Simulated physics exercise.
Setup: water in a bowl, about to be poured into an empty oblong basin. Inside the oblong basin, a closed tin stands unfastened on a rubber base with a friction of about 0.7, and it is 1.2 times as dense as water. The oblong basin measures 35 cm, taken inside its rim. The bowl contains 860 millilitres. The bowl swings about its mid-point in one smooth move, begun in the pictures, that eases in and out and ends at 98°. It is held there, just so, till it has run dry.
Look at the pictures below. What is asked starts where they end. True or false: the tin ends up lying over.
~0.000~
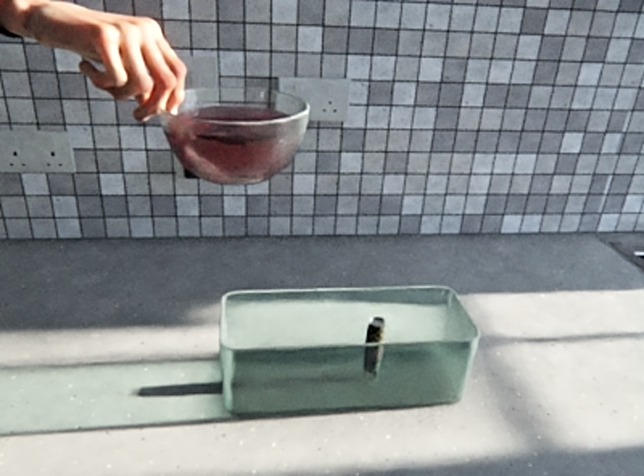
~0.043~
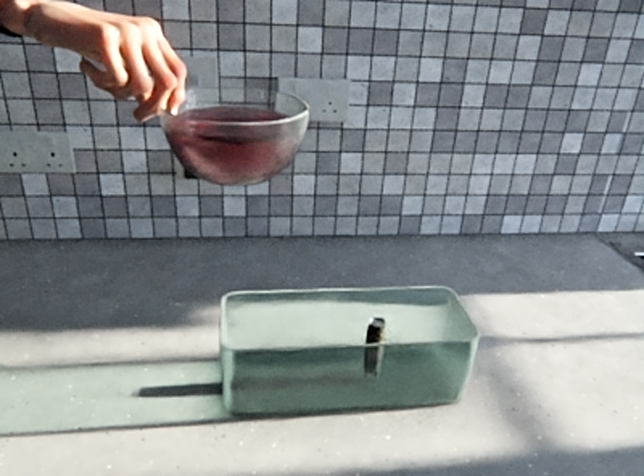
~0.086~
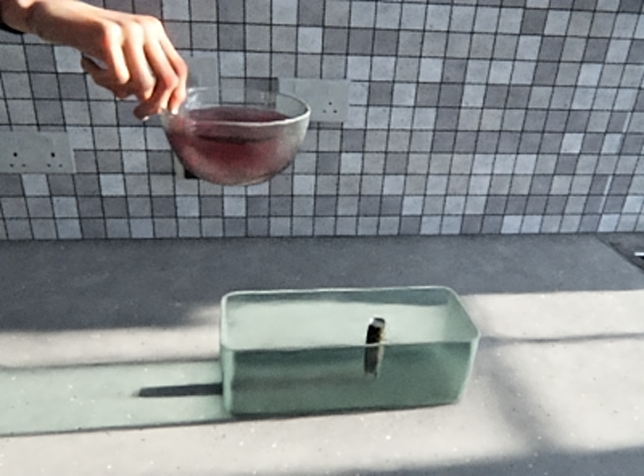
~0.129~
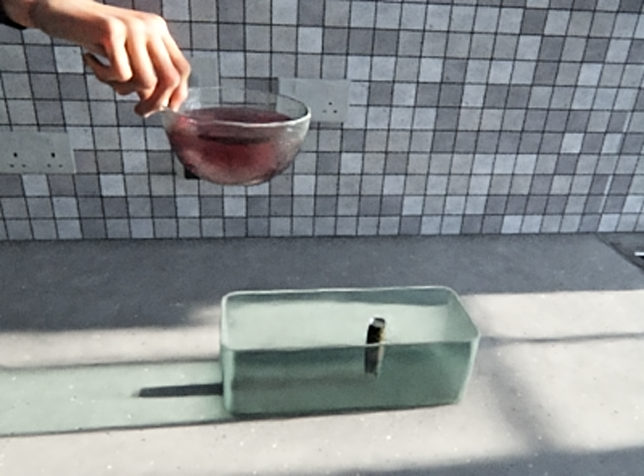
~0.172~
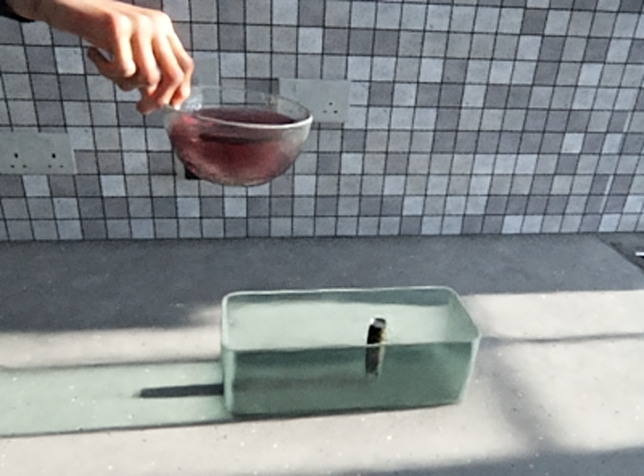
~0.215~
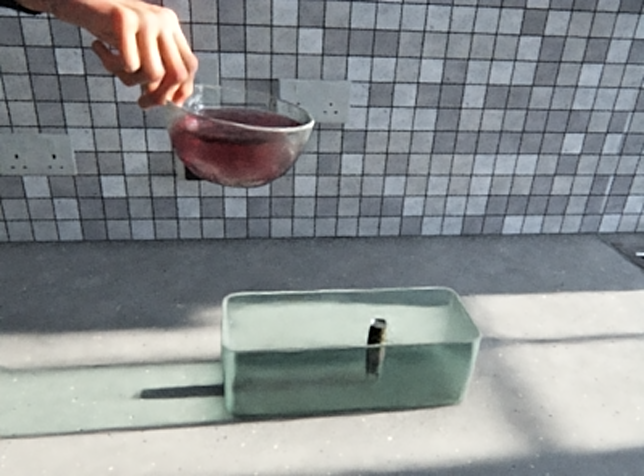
True.
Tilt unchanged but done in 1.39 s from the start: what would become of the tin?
Result: Tin tipped over.
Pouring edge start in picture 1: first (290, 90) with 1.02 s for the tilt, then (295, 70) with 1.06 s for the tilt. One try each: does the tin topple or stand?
The tin stays vertical the first time and overturns the second time.
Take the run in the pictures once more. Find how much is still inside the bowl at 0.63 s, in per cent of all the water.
Around 62 in a hundred.
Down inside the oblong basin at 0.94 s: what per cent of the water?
66 per cent, give or take a little.
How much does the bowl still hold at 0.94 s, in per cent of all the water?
Close to 8 percent of the total.
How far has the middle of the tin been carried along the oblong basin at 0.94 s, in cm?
The tin has gone some 1 cm.
After 0.63 s the tilt is 60° and 61 per cent is still to pour; the tin stands where it began.
After 0.94 s the tilt is 93° and 8 per cent is still to pour; the tin leans 9°.
After 1.25 s the tilt is 98° and 0 per cent is still to pour; the tin lies on its side.
After 1.60 s the tilt is 98° and 0 per cent is still to pour; the tin lies on its side.
In the end the tin lies on its side.
